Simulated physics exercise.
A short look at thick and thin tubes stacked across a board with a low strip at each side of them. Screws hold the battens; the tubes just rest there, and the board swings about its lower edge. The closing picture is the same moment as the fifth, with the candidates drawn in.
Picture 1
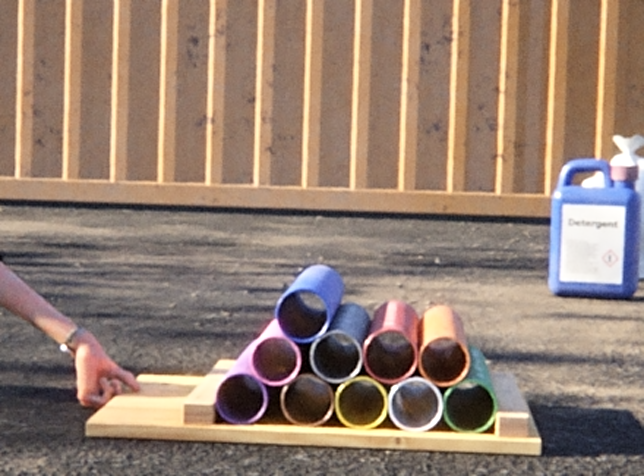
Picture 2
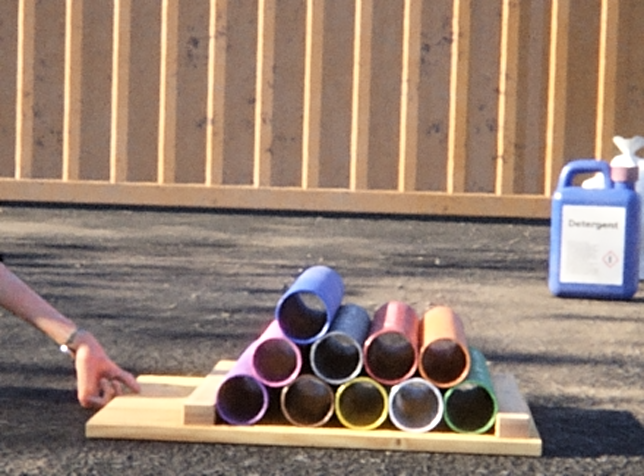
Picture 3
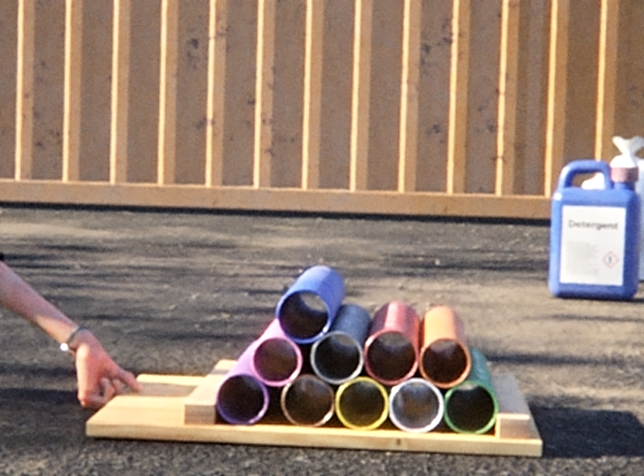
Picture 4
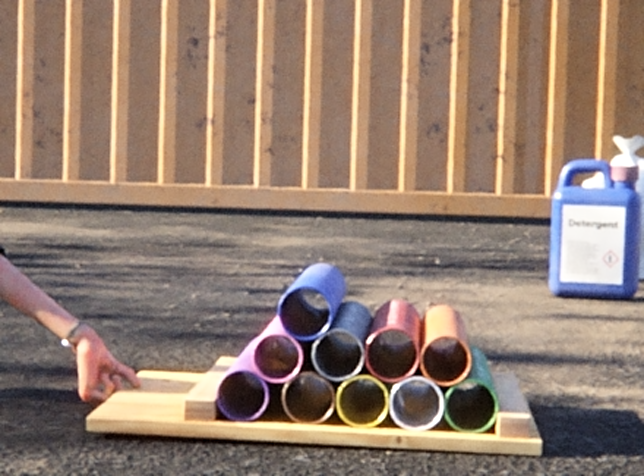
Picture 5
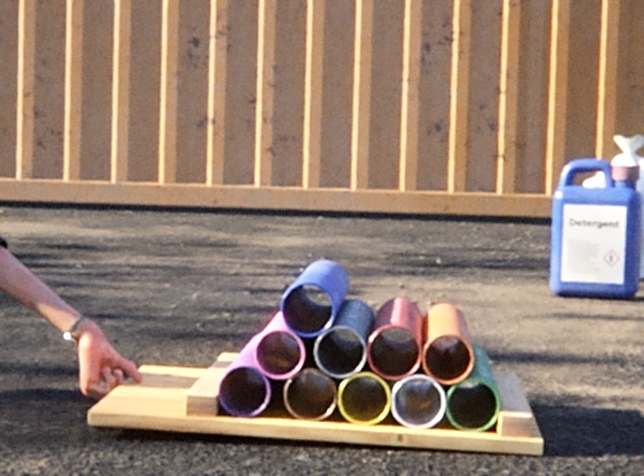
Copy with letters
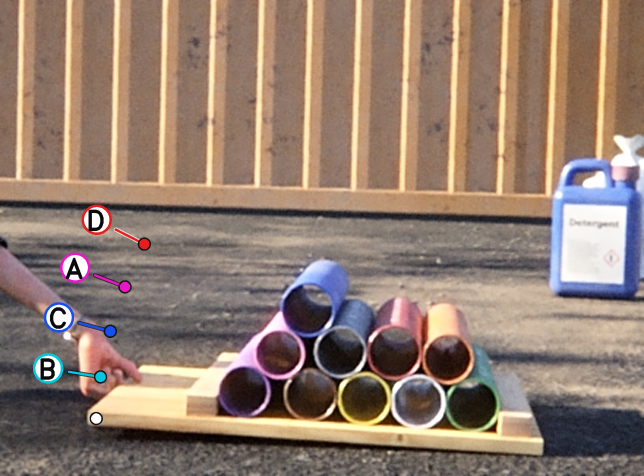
A hand at the left held the end of a wooden board stacked with colourful tubes, barely moving at first, then slowly raised that end slightly, and the tubes tilted a little along with it.
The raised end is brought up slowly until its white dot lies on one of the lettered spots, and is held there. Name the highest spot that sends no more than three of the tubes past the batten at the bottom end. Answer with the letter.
It can be raised to D.
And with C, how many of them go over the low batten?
At C the number is none.
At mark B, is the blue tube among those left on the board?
Yes, with B.
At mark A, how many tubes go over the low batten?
At A the number is none.
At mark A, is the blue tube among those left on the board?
Yes, with A.
On the marked copy, A at (125, 287); B at (101, 377); C at (110, 331); D at (144, 244); the white dot at (96, 418).
Following D. Soon after the start, board at 16°.
Later, board at 25°.
In the end, board at 25°, none over the low batten.
As for the rest, A none over the low batten; B none over the low batten; C none over the low batten.
